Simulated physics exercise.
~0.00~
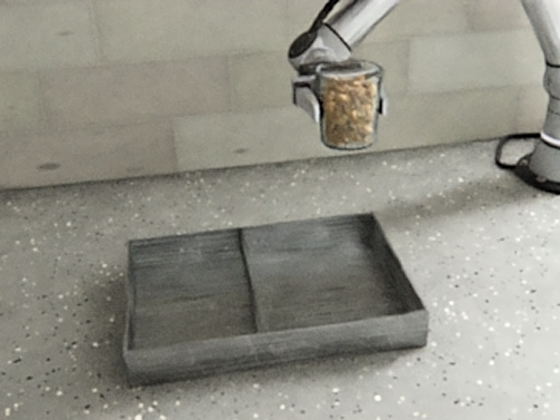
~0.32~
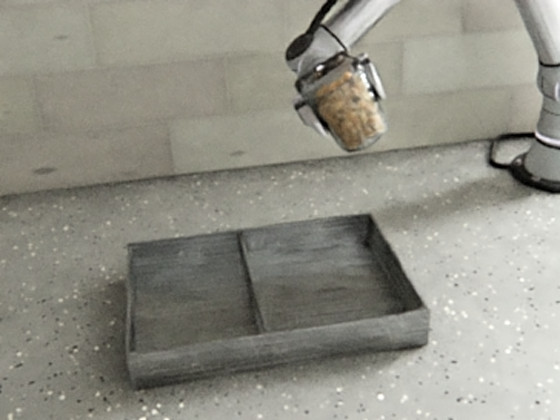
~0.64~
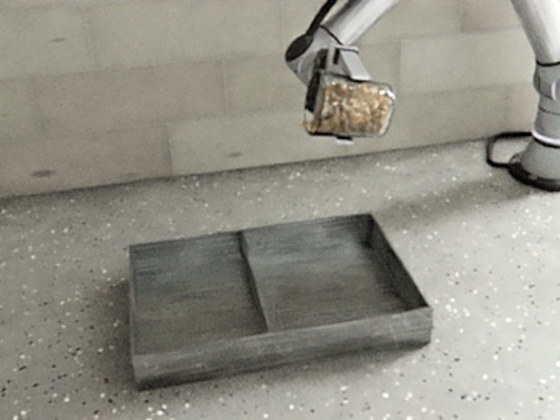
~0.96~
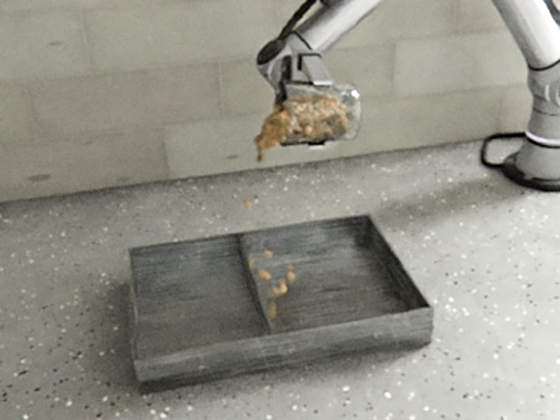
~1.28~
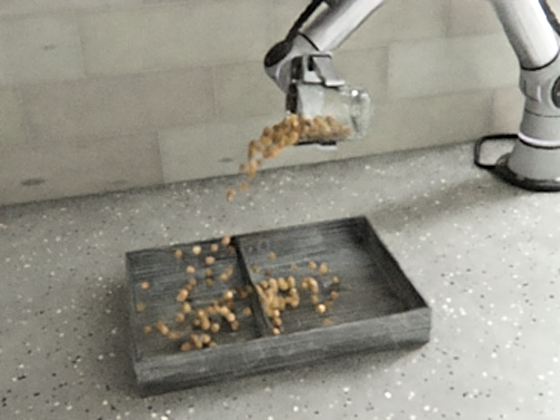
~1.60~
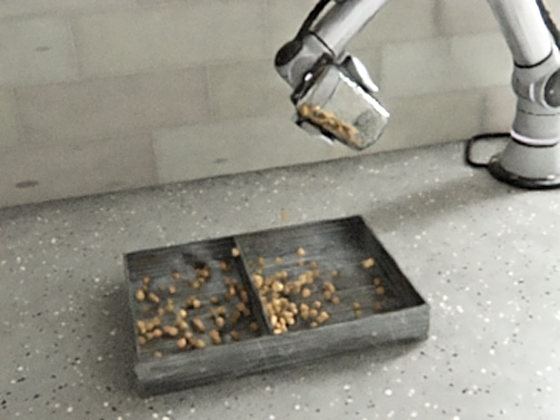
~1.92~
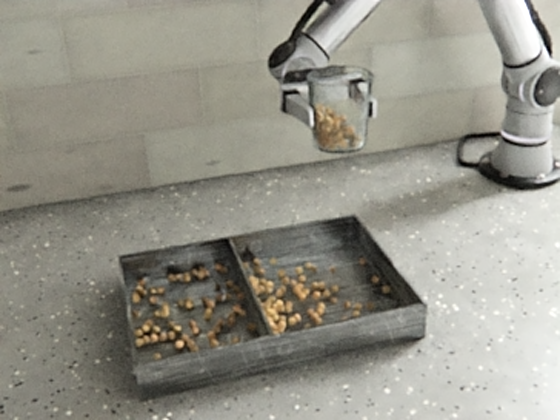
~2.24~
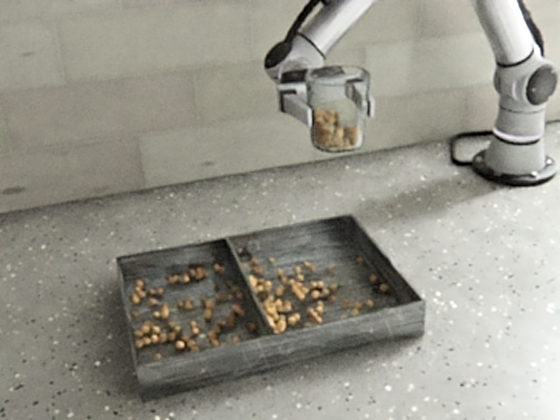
A silver robotic arm at the upper right grips a clear cup filled with golden-brown chickpeas, seen from slightly above against a pale wall of large blocks. Below it, a dark grey tray with a dividing wall sits on a speckled grey surface. The arm tips the cup to the left until it lies on its side, and chickpeas begin spilling near the divider. More pour out in a stream, scattering across both sections of the tray. The arm then turns the cup upright again and holds it above the tray, with some chickpeas still inside and the rest spread over both compartments.
